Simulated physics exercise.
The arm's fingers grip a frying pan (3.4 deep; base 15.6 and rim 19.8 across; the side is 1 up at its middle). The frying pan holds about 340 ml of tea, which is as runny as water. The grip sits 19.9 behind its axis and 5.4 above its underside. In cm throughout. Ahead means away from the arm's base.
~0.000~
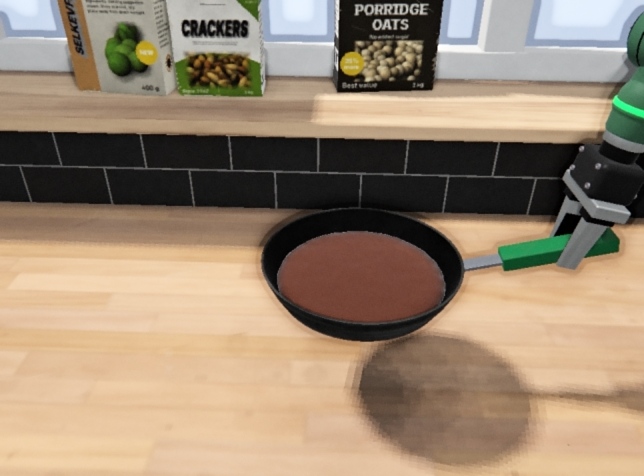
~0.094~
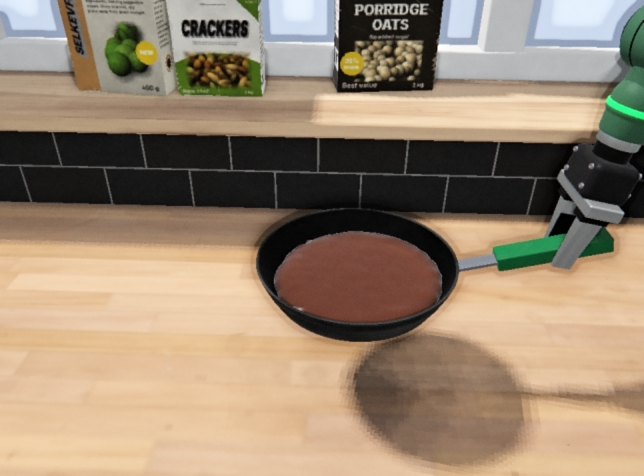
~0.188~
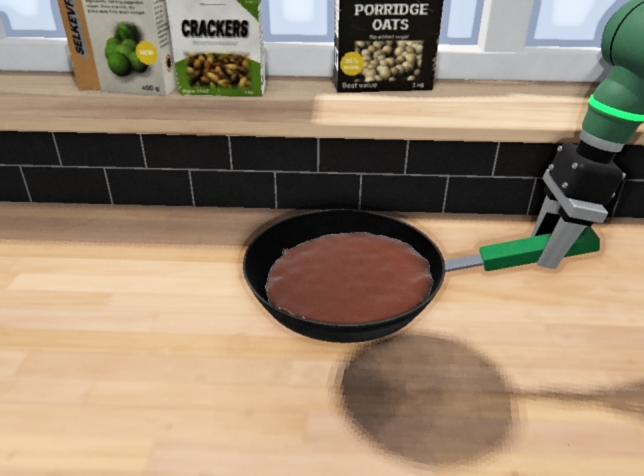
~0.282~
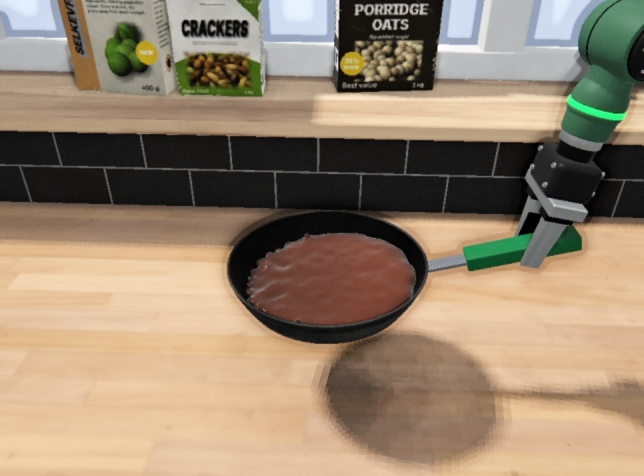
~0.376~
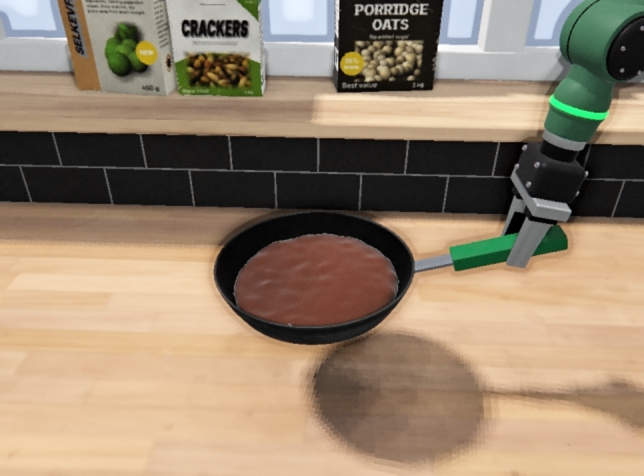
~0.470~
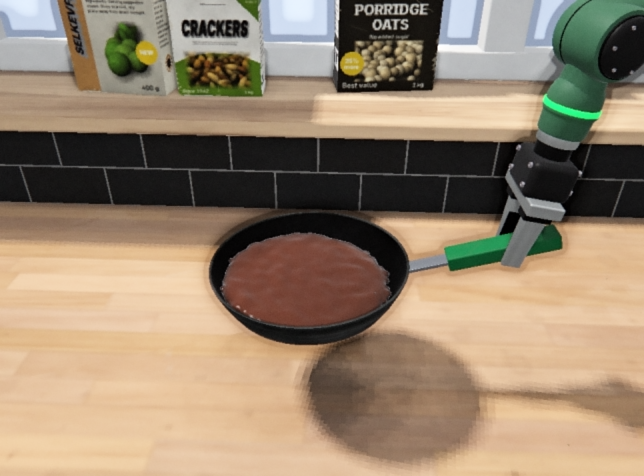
A robot arm slides a black frying pan of brown liquid left above a wooden counter.
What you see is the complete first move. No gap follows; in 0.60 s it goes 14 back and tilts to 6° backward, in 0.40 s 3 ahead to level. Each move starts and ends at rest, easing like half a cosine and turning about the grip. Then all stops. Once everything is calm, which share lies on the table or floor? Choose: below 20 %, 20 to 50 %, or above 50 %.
20 to 50 %.
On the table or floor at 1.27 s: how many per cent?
That share is roughly 20 percent.
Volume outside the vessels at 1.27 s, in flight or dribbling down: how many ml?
I'd say around 60 ml.
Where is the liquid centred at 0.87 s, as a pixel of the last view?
(394, 267), roughly.
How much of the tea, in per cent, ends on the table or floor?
Around 40 %.
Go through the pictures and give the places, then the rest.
In the first picture, the frying pan middle at (361, 273), level; upper third of the tea around (365, 275), from x 280 to 445, top at y 235; 340 ml in the frying pan.
In the second picture, the frying pan middle at (356, 273), level; upper third of the tea around (378, 276), from x 275 to 440, top at y 235.
In the third picture, the frying pan middle at (343, 274), level; upper third of the tea around (382, 275), from x 265 to 435, top at y 235.
In the fourth picture, the frying pan middle at (327, 275), tilted 1° forward; upper third of the tea around (373, 275), from x 250 to 415, top at y 235.
In the fifth picture, the frying pan middle at (315, 276), tilted 2° forward; upper third of the tea around (347, 276), from x 235 to 400, top at y 235.
In the sixth picture, the frying pan middle at (310, 276), tilted 2° forward; upper third of the tea around (287, 277), from x 220 to 390, top at y 235; 340 ml in the frying pan.
After 0.87 s, tilted 4° backward, liquid up to 18 above the table; 310 ml in the frying pan, 25 ml on the table or floor, 5 ml in the air or running down outside.
After 1.27 s, tilted 3° backward, liquid up to 19 above the table; 205 ml in the frying pan, 70 ml on the table or floor, 60 ml in the air or running down outside.
After 1.67 s, level, liquid up to 17 above the table; 205 ml in the frying pan, 135 ml on the table or floor.
After 2.47 s, level, liquid up to 15 above the table; 205 ml in the frying pan, 135 ml on the table or floor.
In the end, 205 ml in the frying pan, 135 ml on the table or floor. That is 39 % on the table or floor.
